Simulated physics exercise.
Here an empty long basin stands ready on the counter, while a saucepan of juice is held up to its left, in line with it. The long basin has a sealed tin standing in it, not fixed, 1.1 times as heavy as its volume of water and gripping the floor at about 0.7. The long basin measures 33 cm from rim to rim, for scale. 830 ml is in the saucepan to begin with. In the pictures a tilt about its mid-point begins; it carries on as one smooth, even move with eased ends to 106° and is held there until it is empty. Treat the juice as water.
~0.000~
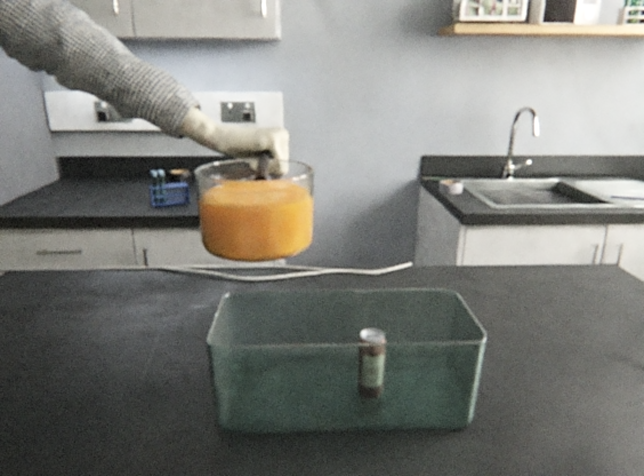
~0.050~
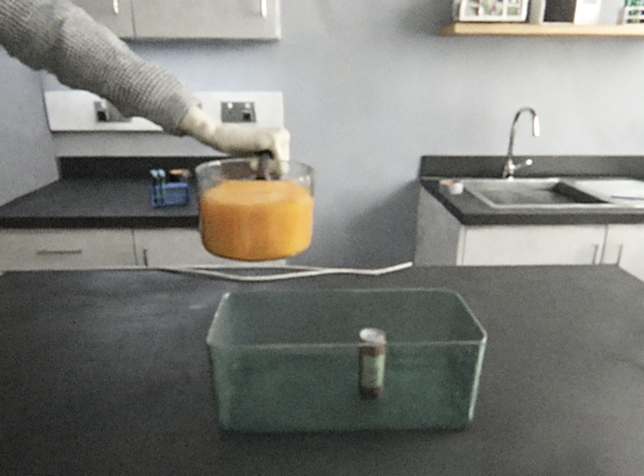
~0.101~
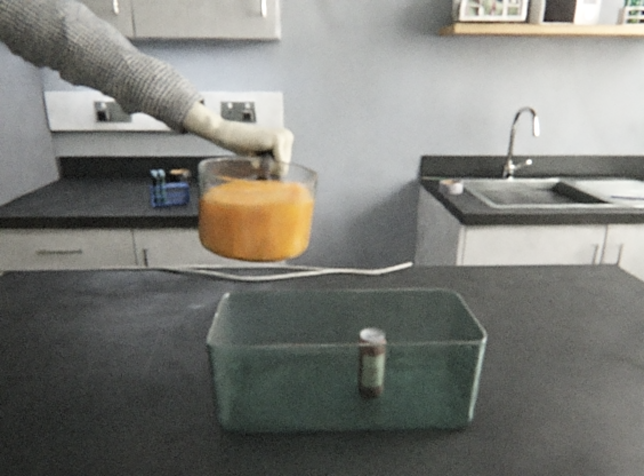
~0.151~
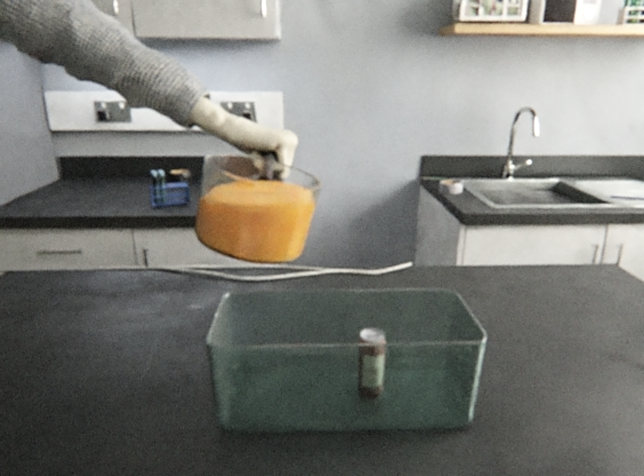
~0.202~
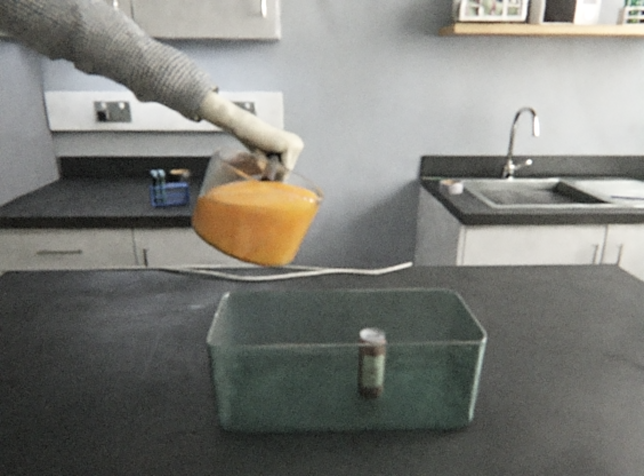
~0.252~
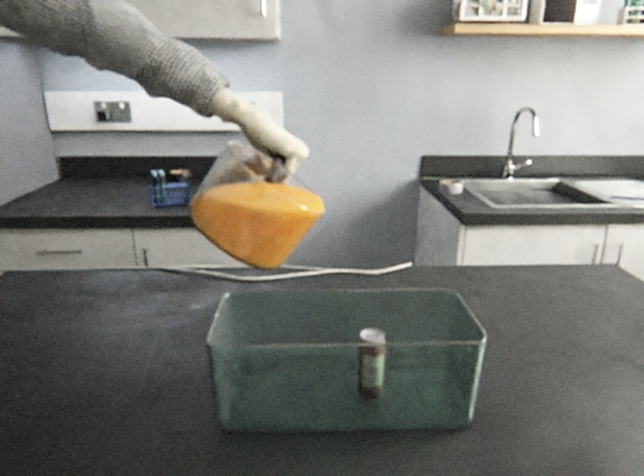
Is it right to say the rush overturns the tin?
Right.
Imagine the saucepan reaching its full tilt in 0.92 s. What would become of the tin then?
Then it holds its balance.
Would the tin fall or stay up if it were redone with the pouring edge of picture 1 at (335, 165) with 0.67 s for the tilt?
Result: Tin upright.
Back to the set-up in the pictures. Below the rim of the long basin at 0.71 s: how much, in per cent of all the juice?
80 per cent or thereabouts.
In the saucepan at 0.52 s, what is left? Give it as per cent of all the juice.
About 42 percent.
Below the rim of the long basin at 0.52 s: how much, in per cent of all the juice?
I reckon close to 18 percent of it.
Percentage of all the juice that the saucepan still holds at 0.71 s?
Around 10 in a hundred.
Then, 0.52 s in, the tilt is 97° and 42 per cent is still to pour; the tin stands where it began.
Then, 0.71 s in, the tilt is 106° and 10 per cent is still to pour; the tin stands 1 cm from where it began.
Then, 0.92 s in, the tilt is 106° and 1 per cent is still to pour; the tin leans 59°.
Then, 1.14 s in, the tilt is 106° and 0 per cent is still to pour; the tin lies on its side.
Finally, the tin lies on its side.
